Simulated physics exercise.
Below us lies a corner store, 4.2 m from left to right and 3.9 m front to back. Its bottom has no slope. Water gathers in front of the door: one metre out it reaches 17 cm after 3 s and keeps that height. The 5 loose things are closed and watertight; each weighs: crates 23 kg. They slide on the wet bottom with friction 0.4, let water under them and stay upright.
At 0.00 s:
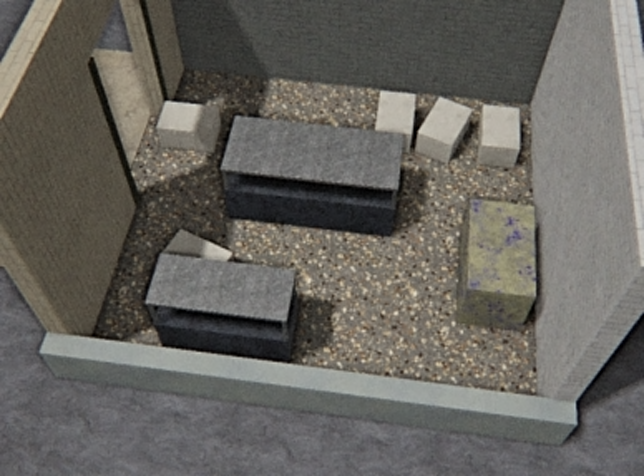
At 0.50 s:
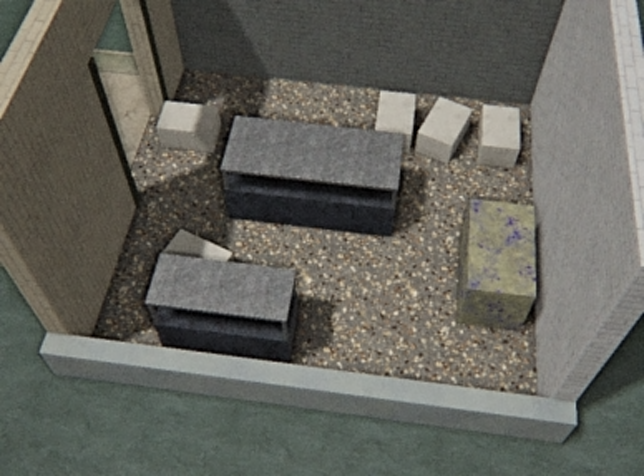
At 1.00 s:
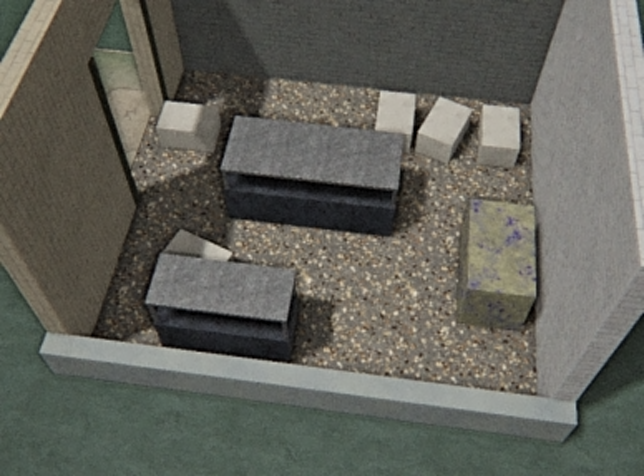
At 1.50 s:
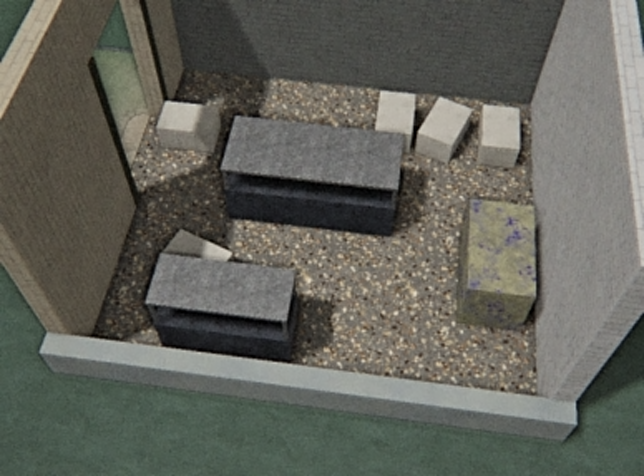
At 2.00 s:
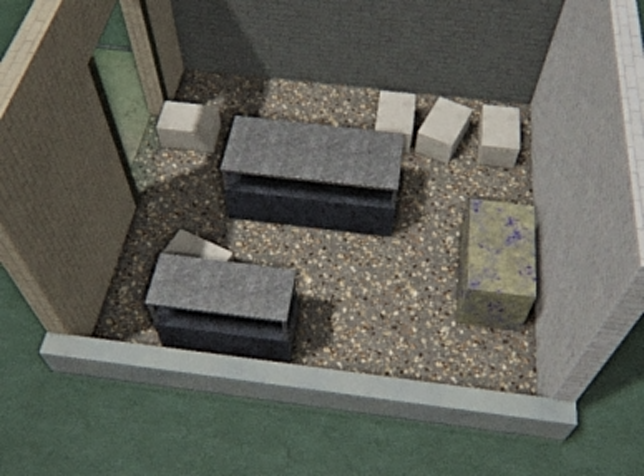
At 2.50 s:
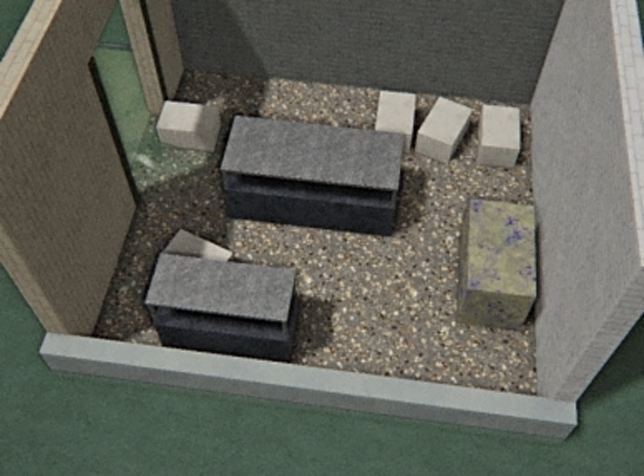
The clip opens on a walled store seen from above, its pebbled floor holding dark counters and pale crates, with dry grey ground outside. Greenish water then surrounds the walls and gathers beyond the doorway at left, before spreading just inside onto the floor, while the crates and counters stay still.
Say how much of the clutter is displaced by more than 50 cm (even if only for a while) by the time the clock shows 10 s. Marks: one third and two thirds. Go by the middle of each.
That comes to not even a third.
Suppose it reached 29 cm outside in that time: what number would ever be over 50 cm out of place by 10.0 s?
In that case 4 of them.
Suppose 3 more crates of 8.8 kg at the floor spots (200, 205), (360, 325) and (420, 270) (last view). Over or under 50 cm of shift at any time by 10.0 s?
In that order: More, more, under.
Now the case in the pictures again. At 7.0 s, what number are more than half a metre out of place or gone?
By then 1.
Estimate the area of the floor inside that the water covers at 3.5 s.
Roughly 2.0 m2.
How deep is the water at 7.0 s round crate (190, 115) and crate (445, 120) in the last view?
Roughly 6 and 2 cm.
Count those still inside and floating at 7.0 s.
I count 0.
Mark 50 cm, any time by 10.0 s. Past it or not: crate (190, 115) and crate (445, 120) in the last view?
In that order: Past it, short of it.
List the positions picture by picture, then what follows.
The first picture shows a crate at (446, 121), on the bottom; a crate at (396, 112), on the bottom; 0.0 m2 under water; 0 of 5 have shifted.
The second picture shows a crate at (446, 121), on the bottom; a crate at (396, 112) rests on the ground; water covers 0.0 m2; 0 of 5 have shifted.
The third picture shows a crate at (446, 121), on the bottom; a crate at (396, 112), on the bottom; water covers 0.0 m2; 0 of 5 have shifted.
The fourth picture shows a crate at (446, 121) rests on the ground; a crate at (396, 112), on the bottom; water covers 0.0 m2; 0 of 5 have shifted.
The fifth picture shows a crate at (446, 121), on the bottom; a crate at (396, 112), on the bottom; 0.0 m2 under water; 0 of 5 have shifted.
The sixth picture shows a crate at (446, 121), on the bottom; a crate at (396, 112) rests on the ground; 0.4 m2 under water; 0 of 5 have shifted.
After 3.5 s 0 of 5 are over 50 cm from their spots; 0 afloat.
After 4.5 s 0 of 5 are over 50 cm from their spots; 0 afloat.
After 7.0 s 1 of 5 are over 50 cm from their spots; 0 afloat.
After 10.0 s 1 of 5 are over 50 cm from their spots, and 1 have been at some point; 0 afloat.
